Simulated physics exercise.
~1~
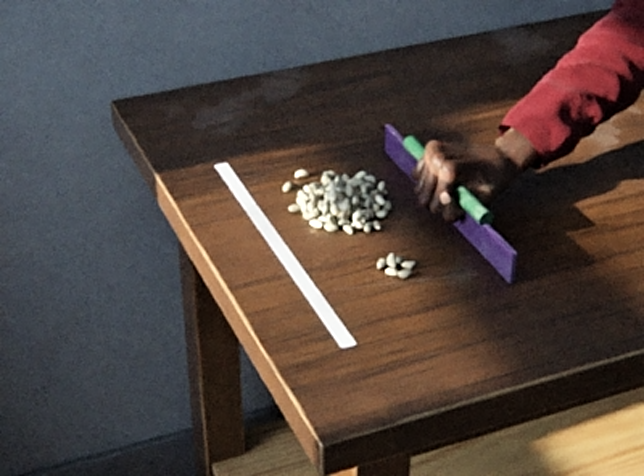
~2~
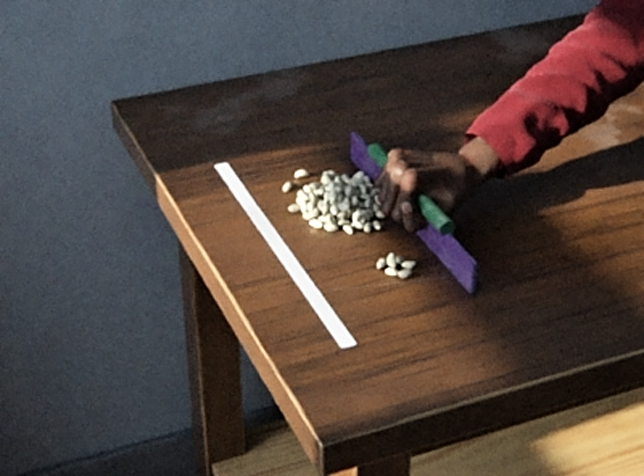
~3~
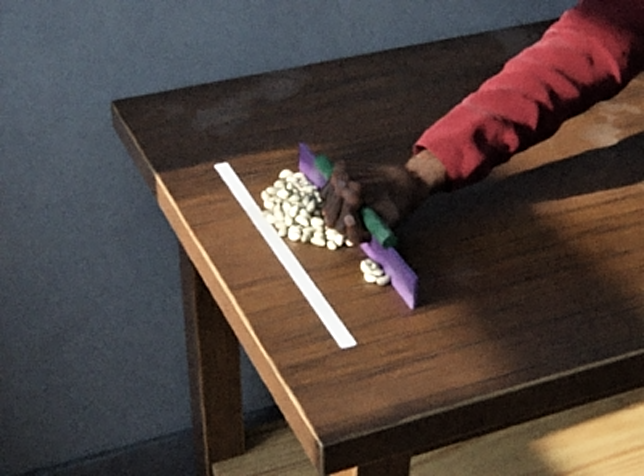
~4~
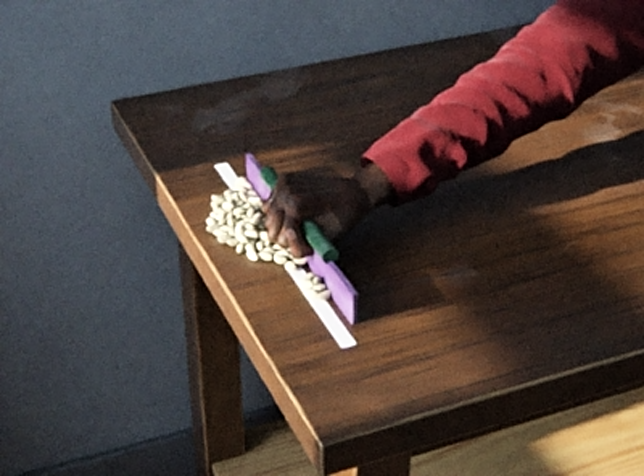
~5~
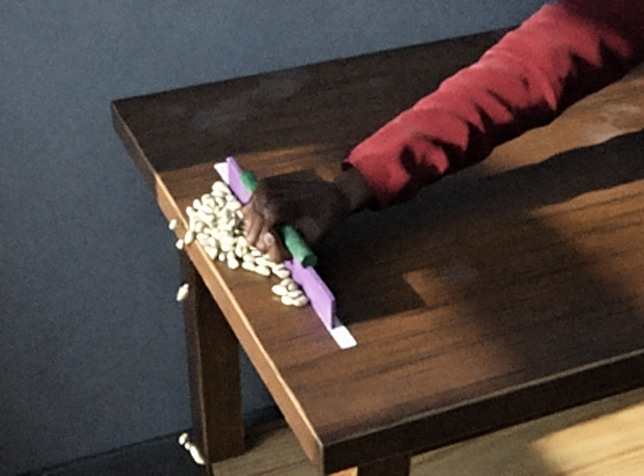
On a dark wooden table, a hand in a red sleeve pushed two small piles of pale beans left with a purple scraper until it reached the white tape, and a few beans from the larger pile spilled over the edge.
